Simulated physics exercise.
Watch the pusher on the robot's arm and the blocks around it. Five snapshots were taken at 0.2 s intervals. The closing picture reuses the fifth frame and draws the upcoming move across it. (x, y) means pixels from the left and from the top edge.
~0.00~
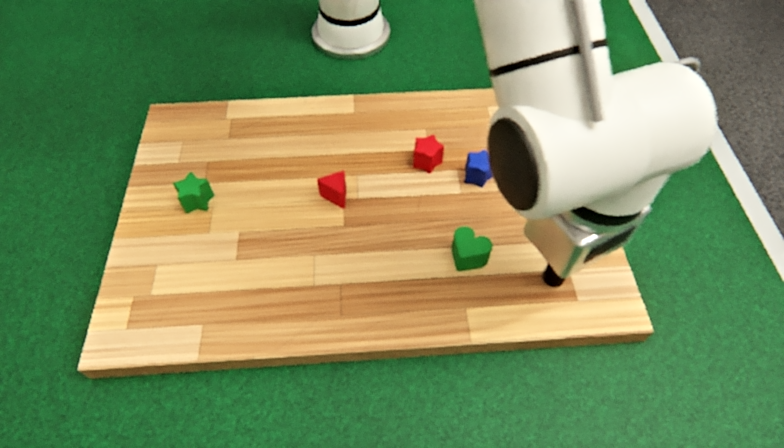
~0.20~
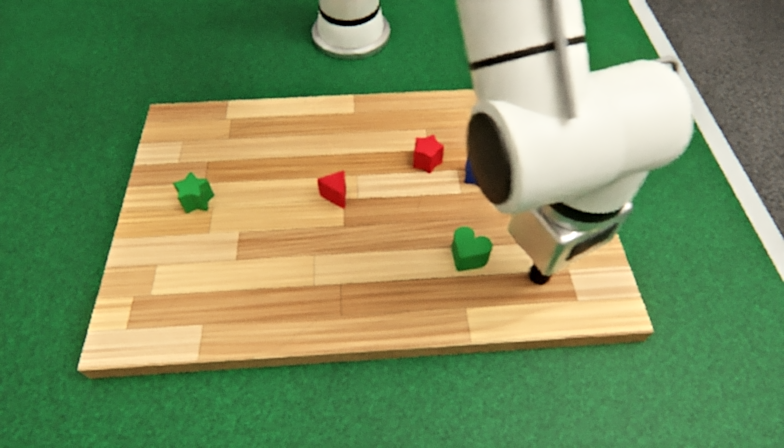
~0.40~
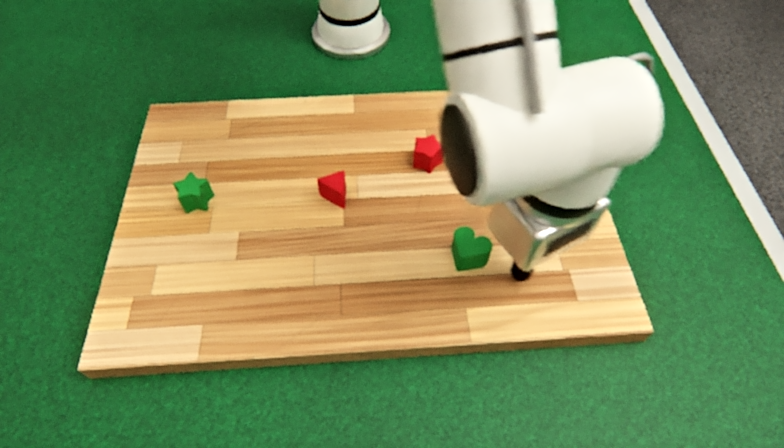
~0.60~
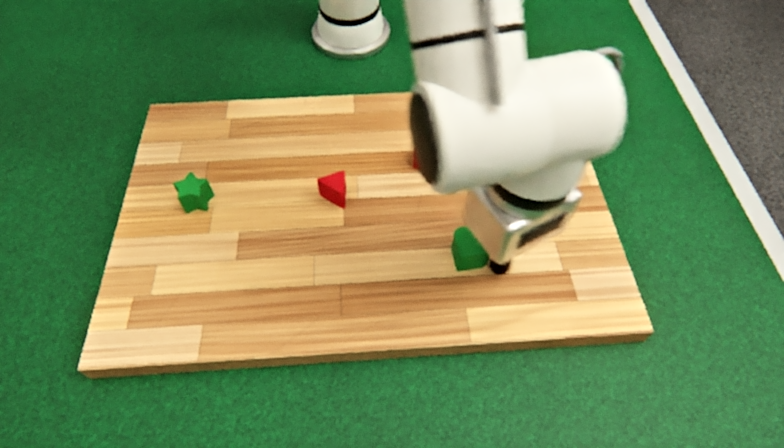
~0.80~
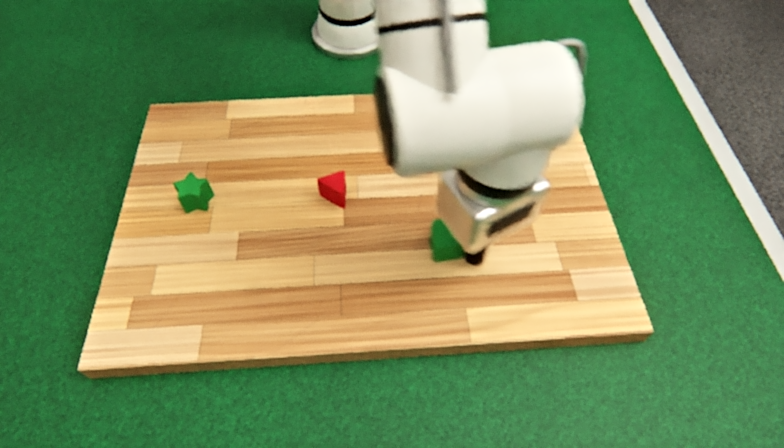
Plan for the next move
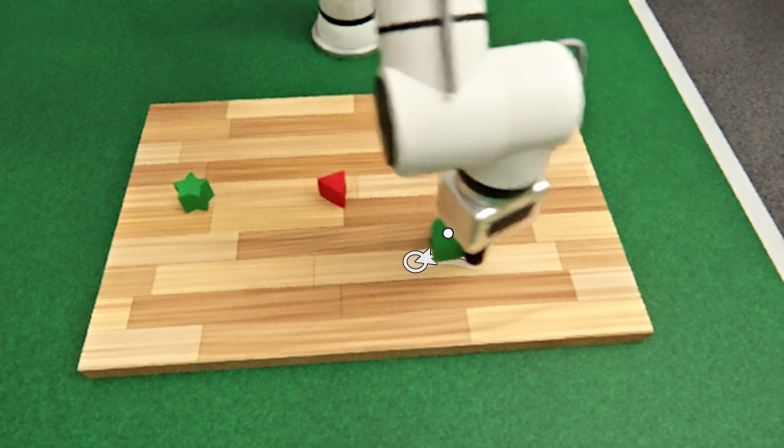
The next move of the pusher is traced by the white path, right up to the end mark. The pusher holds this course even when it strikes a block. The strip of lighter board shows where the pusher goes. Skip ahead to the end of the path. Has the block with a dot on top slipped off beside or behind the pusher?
Final answer: Yes.
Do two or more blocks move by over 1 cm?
No.
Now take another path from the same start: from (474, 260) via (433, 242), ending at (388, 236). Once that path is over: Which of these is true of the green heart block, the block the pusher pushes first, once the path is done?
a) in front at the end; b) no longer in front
I'll go with a - in front at the end.
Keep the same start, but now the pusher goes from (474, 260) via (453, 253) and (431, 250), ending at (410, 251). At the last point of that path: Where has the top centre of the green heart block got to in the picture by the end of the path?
It is at (394, 213).
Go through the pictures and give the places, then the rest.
The first picture shows lower end of the pusher at (553, 278), tops of blocks, green heart block at (471, 242).
The second picture shows pusher at (539, 276), blocks as before.
The third picture shows pusher at (521, 272), blocks as before.
The fourth picture shows pusher at (499, 266), blocks as before.
The fifth picture shows pusher at (474, 257), green heart block at (448, 233).
The drawn path runs from (474, 260) through (454, 256) and (434, 256) to (415, 262); the dot is on the green heart block.
What follows on the original path. Halfway along, pusher at (444, 252); green heart block at (420, 223), turned 20° clockwise.
At the end, pusher at (416, 258); green heart block at (409, 221), turned 50° clockwise.
